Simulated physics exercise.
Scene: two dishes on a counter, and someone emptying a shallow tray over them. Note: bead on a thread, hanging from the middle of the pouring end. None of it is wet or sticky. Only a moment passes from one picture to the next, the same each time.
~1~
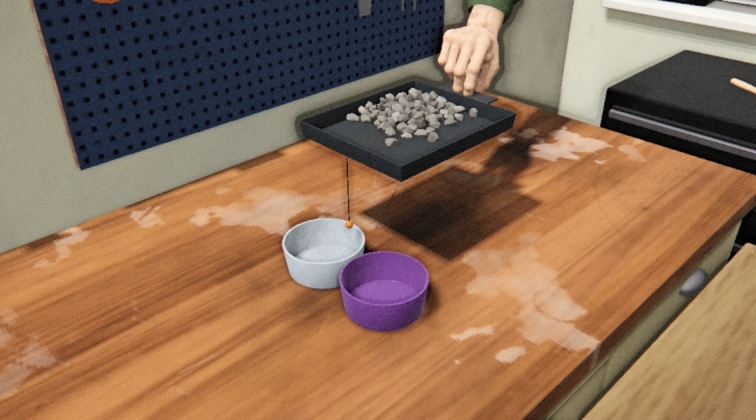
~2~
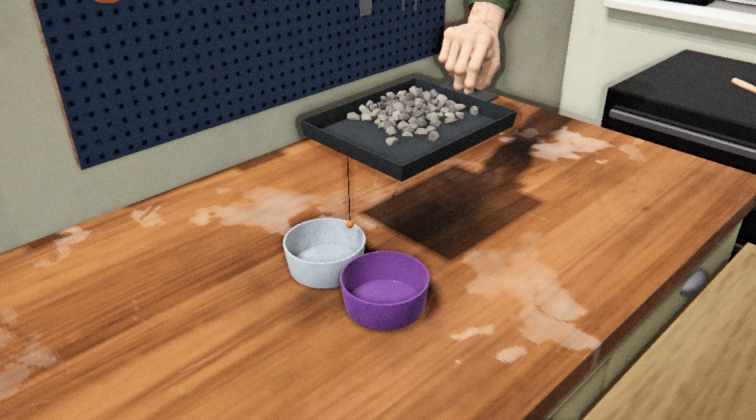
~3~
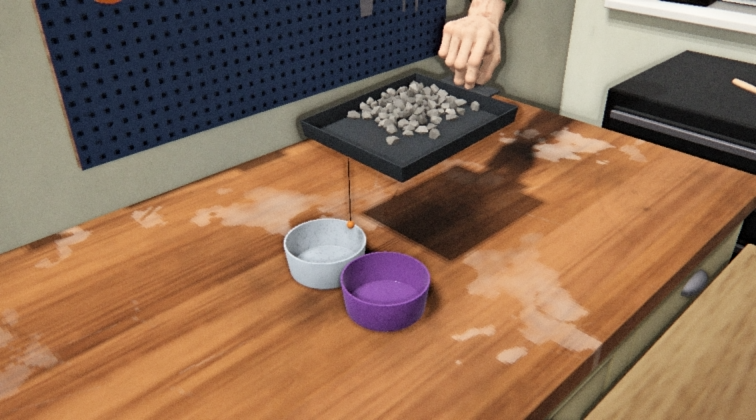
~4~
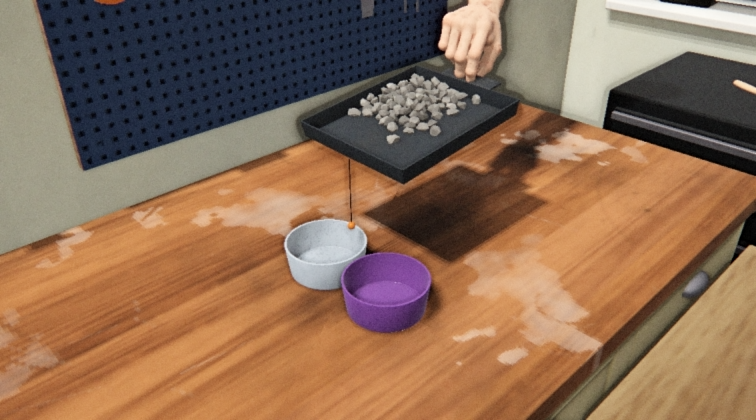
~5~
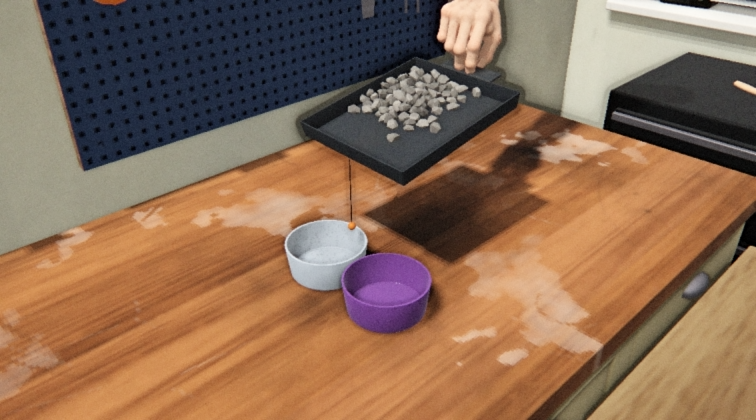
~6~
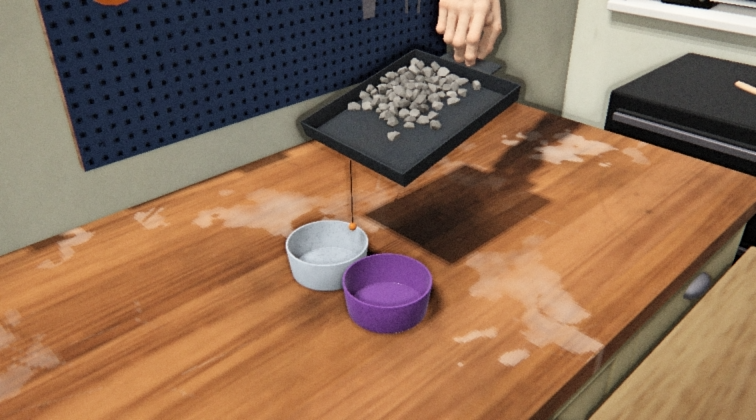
A hand slightly tilting a black tray of grey gravel above a pale dish and a purple dish on a wooden counter.
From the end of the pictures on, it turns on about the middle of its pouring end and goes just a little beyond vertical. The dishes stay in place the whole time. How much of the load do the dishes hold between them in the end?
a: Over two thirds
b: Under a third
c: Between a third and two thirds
Option a: Over two thirds.
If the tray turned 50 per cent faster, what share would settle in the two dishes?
About 80 %.
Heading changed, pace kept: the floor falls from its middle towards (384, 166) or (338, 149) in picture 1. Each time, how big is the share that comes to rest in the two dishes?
You'd get 90 per cent the first time and 50 per cent the second time.
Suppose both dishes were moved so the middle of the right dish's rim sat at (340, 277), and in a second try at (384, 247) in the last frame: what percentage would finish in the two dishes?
Trial 1 around 80 percent, trial 2 around 10 percent.
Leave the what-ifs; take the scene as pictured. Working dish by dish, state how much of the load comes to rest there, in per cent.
Left dish 50 per cent; right dish 40 per cent.
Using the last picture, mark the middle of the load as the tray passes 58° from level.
In the last view, the load is centred close to (360, 144).
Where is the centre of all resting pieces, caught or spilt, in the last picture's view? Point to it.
Close to (341, 277) in the last picture.
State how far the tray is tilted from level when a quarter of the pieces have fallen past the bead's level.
Roughly 95 degrees.
Just after the last frame, tray tipped steeply; almost all on the tray; just a few in the right dish; just a few in the left dish; about a tenth in the air.
A moment on, tray tipped right over; roughly two thirds on the tray; about a tenth in the right dish; roughly a quarter in the left dish; just a few outside both; about a tenth in the air.
Further on, tray tipped past a quarter turn; roughly half in the right dish; roughly half in the left dish; about a tenth outside both.
When it is over, tray tipped past a quarter turn; roughly half in the right dish; roughly half in the left dish; about a tenth outside both.
